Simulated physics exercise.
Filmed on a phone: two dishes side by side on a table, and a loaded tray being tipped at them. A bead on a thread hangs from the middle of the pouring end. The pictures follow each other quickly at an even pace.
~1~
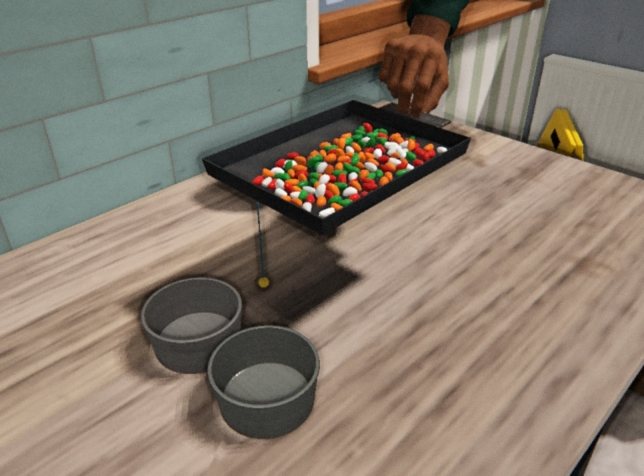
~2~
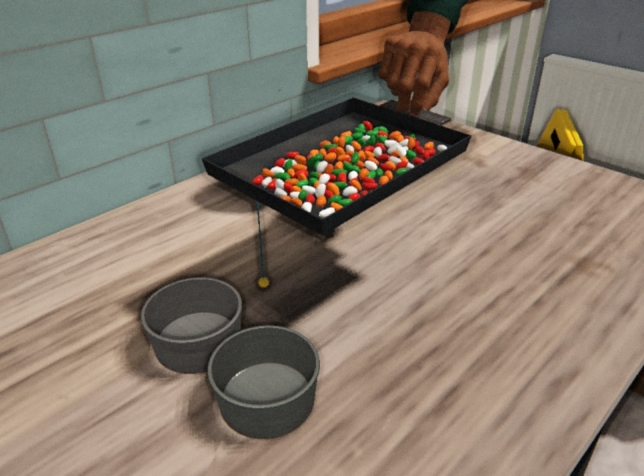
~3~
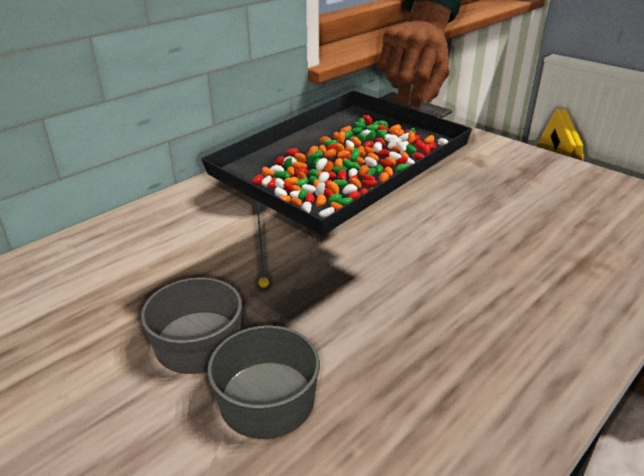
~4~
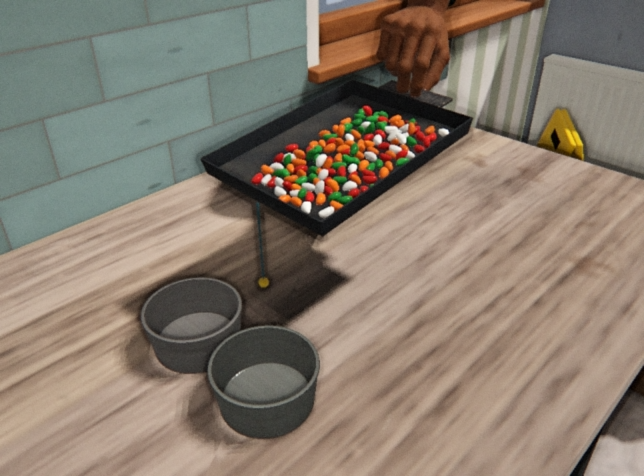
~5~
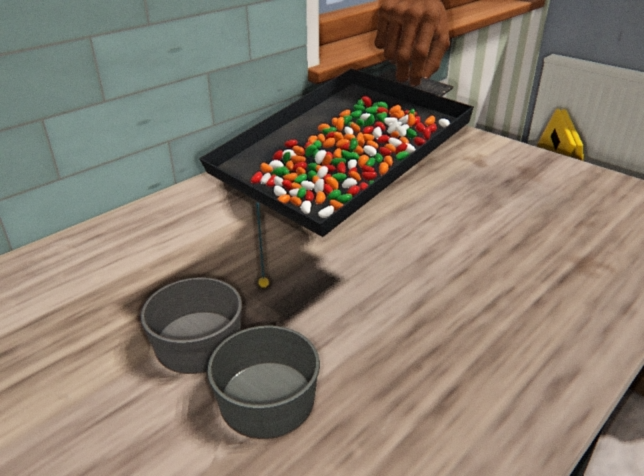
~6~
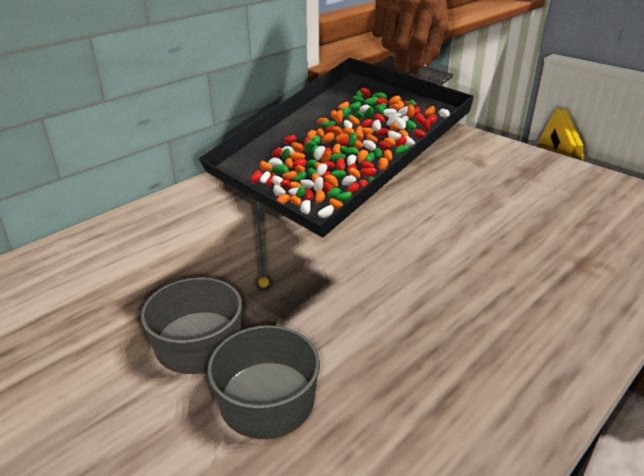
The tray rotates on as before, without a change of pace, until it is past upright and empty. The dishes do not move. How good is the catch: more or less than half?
Caught overall: The larger part.
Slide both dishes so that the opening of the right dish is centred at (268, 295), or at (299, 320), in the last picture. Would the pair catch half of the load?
At the first place the smaller part, at the second the smaller part.
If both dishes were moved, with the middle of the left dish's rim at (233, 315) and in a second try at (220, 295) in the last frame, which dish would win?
The first try: The left one. The second: The right-hand dish.
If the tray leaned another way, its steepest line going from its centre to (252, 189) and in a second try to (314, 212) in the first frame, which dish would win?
First left, then the right one.
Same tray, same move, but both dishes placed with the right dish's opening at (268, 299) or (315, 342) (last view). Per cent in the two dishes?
First some 20, then 40 per cent.
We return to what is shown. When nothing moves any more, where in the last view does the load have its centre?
Roughly at (242, 374).
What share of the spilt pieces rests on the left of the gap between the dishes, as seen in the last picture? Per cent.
Near 30 %.
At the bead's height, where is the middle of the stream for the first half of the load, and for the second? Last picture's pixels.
Around (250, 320) and then (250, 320).
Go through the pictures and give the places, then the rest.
Corners of the pouring end near (206, 158) and (323, 217), level; middle of the load near (354, 170), jelly beans; left dish near (154, 346); right dish near (224, 409); bead on its thread near (264, 282), in the first picture.
Corners of the pouring end near (206, 158) and (322, 217), level; middle of the load near (354, 169), in the second picture.
Corners of the pouring end near (205, 158) and (322, 218), tipped barely, lowest at the right corner; middle of the load near (354, 166), in the third picture.
Corners of the pouring end near (204, 158) and (321, 219), tipped a little, lowest at the right corner; middle of the load near (353, 161), in the fourth picture.
Corners of the pouring end near (203, 158) and (320, 221), tipped a little, lowest at the right corner; middle of the load near (353, 156), in the fifth picture.
Corners of the pouring end near (202, 158) and (320, 222), tipped a little, lowest at the right corner; middle of the load near (352, 151); left dish near (154, 346); right dish near (224, 409), in the sixth picture.
Shortly afterwards, tray tipped steeply; the whole lot on the tray.
Next, tray tipped right over; all but a few on the tray; only a few in the right dish.
Some moments later, tray tipped past a quarter turn; near half in the right dish; near a third in the left dish; a little outside both.
In the end, tray tipped past a quarter turn; near half in the right dish; near a third in the left dish; a little outside both.
